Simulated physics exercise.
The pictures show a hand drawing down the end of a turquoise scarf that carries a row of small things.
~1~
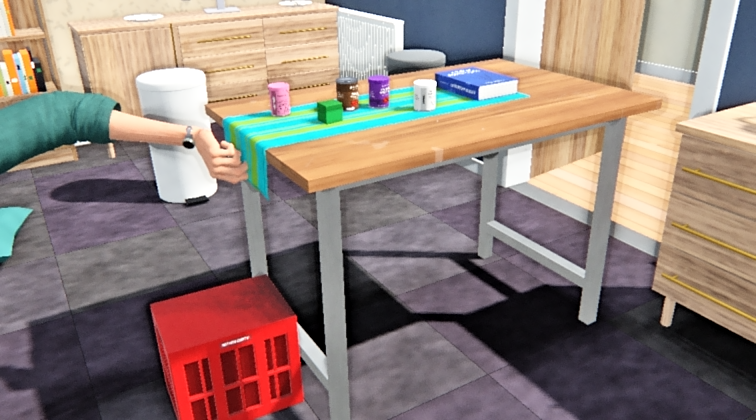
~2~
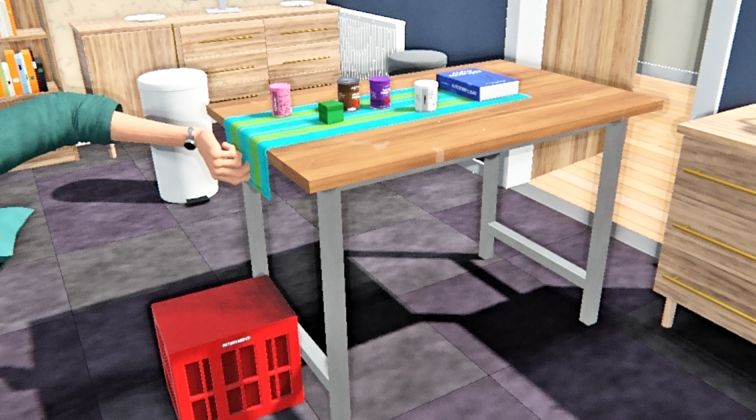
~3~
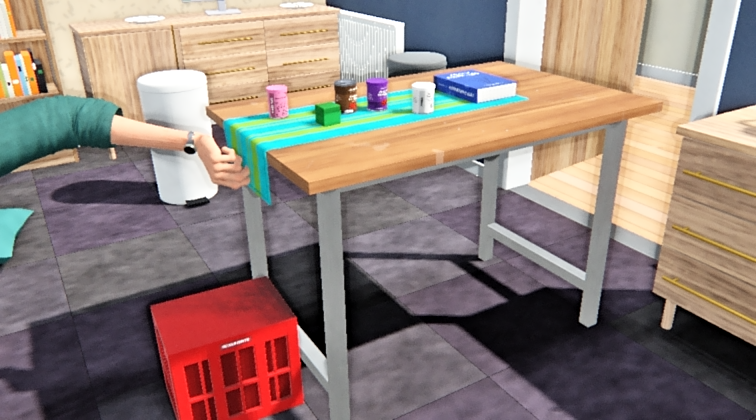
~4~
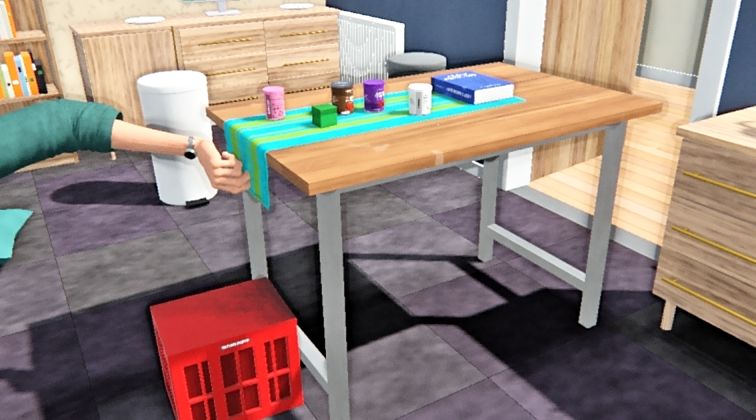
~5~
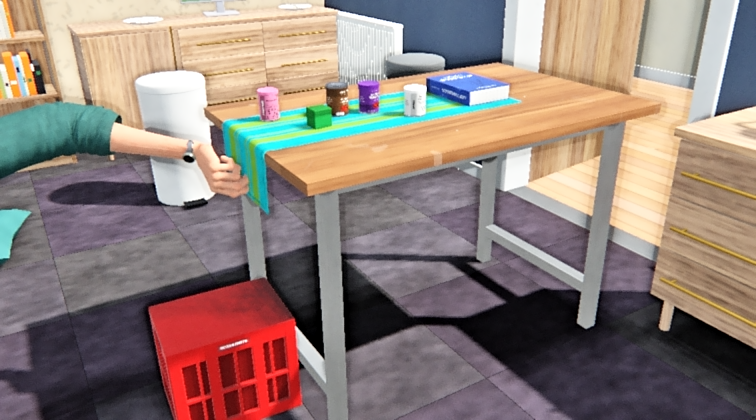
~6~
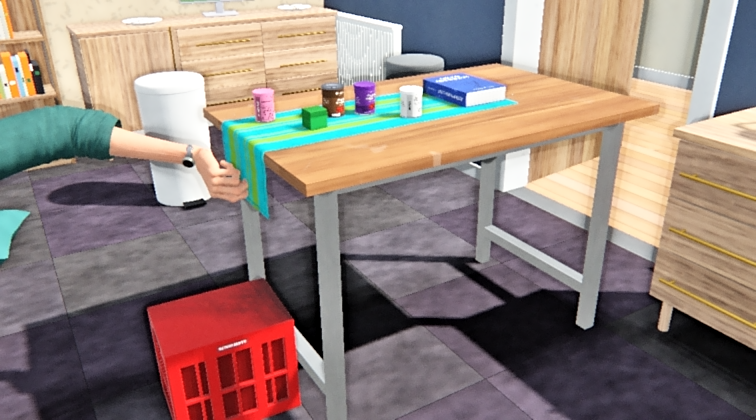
Turquoise striped scarf being drawn slightly down over a wooden table's left end by a hand, small containers and blue book shifting left.
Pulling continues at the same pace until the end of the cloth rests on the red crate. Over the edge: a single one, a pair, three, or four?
Three.
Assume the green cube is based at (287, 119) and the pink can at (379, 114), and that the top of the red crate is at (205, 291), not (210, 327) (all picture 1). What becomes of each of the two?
Green cube is gone, pink can stays.
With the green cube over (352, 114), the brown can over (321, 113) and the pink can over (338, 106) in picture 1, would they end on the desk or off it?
You'd see the green cube go down, the brown can go down and the pink can go down.
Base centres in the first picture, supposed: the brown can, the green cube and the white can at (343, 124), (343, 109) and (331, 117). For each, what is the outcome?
Note: Brown can lost; green cube lost; white can lost.
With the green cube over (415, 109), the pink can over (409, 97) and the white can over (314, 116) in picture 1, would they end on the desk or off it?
Looking at each one, the green cube remains in position, the pink can remains in position and the white can drops away.
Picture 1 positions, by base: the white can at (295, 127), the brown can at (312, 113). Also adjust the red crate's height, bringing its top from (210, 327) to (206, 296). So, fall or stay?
The white can is lost, the brown can is lost.
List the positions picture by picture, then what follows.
In the first picture, hem (269, 200); pink can (278, 85); green cube (329, 102); brown can (347, 80); purple can (379, 78); white can (425, 82); top of the crate (210, 327).
In the second picture, hem (271, 200); pink can (280, 86).
In the third picture, hem (271, 205); green cube (327, 105).
In the fourth picture, hem (269, 210); brown can (342, 83); top of the crate (210, 330).
In the fifth picture, hem (269, 214); purple can (369, 83).
In the sixth picture, hem (269, 219); pink can (263, 91); green cube (314, 109); brown can (332, 85); purple can (365, 84); white can (411, 89).
Early on, hem near (251, 253); pink can gone.
Midway, hem near (253, 284); pink can and green cube gone.
Finally, hem on the crate; pink can, green cube and brown can gone. The answer is three.
